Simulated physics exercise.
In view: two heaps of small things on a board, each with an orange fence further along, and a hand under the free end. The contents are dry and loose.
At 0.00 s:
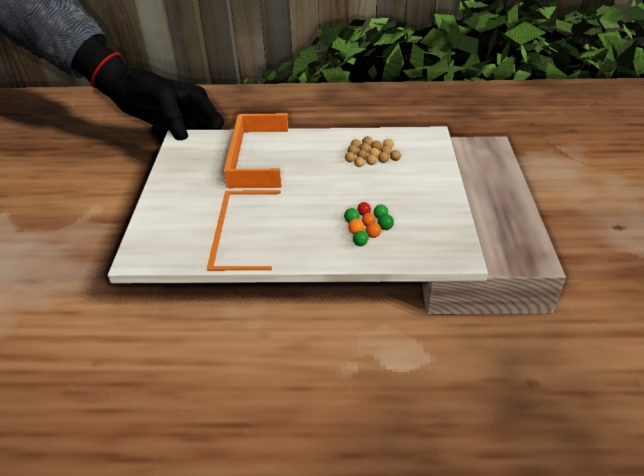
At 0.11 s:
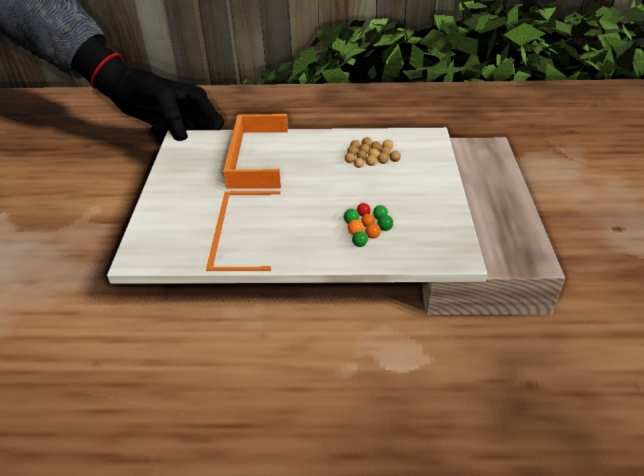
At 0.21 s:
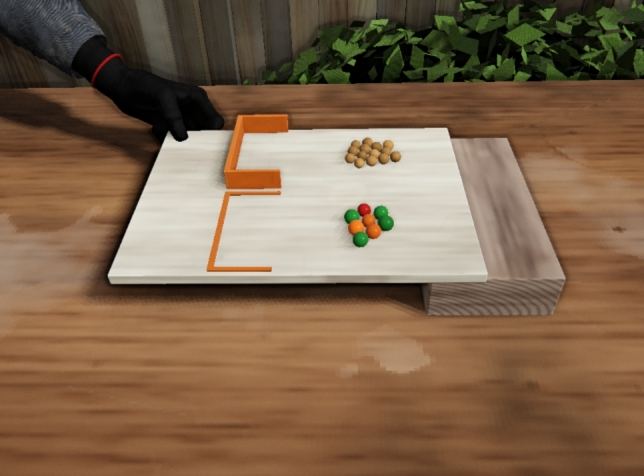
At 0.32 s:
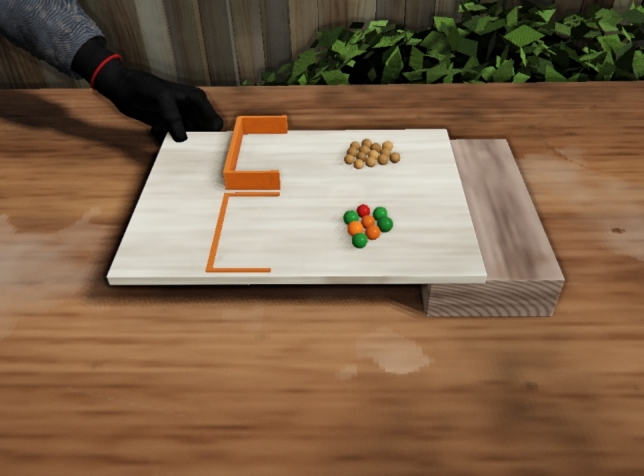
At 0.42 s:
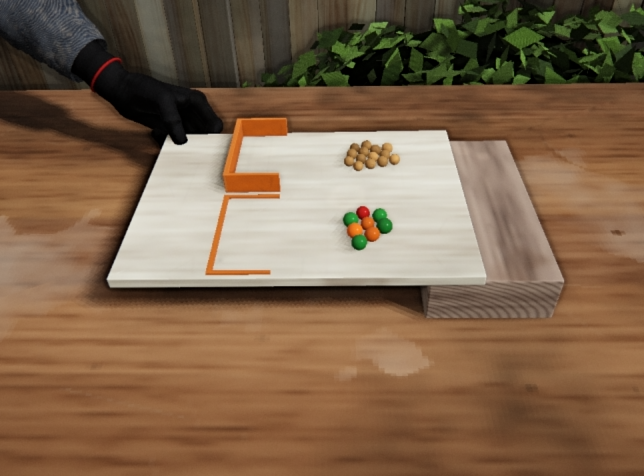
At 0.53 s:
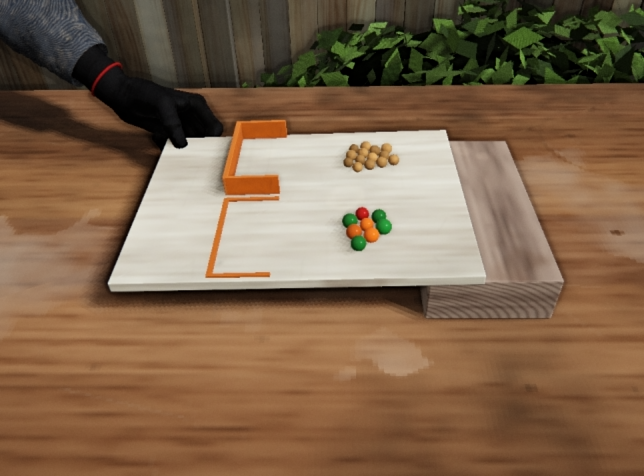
A black-gloved hand held the left end of a pale board resting on a wooden block and lowered it very slightly, while the small tan and colored balls and two orange fences stayed in place.
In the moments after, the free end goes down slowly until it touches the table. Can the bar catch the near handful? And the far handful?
Here the near handful passes the strip, and the far handful halts at the strip.
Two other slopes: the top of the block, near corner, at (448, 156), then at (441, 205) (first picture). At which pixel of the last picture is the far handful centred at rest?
At about (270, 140), and at (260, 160).
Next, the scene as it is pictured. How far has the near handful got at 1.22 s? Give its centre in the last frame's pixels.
Roughly at (248, 249).
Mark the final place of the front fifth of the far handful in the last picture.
At about (244, 188).
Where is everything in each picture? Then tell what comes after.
In the first picture, held end of the board at (122, 272), level; block at (471, 215), low, a small part of the board's length; near handful at (369, 220), a few glass marbles; far handful at (374, 153), a few round wooden beads; near bar at (219, 228), much lower than a piece; far bar at (235, 149), taller than the pieces.
In the second picture, held end of the board at (121, 273), level; far handful at (374, 154).
In the third picture, held end of the board at (122, 273), level; near handful at (369, 221).
In the fourth picture, held end of the board at (121, 274), level; far handful at (373, 155).
In the fifth picture, held end of the board at (121, 277), level; near handful at (367, 224).
In the sixth picture, held end of the board at (122, 281), down by 1°; block at (470, 220); near handful at (367, 225), not moving; far handful at (372, 158), not moving; near bar at (218, 235); far bar at (234, 156).
After 0.90 s, board sloping at 8°; near handful on its way down; far handful on its way down.
After 1.22 s, board resting at 10°; near handful has reached its bar; far handful on its way down.
After 1.50 s, board resting at 10°; near handful most past its bar; far handful has reached its bar.
By the end (2.7 s), board resting at 10°; near handful most past its bar; far handful gathered behind its bar.
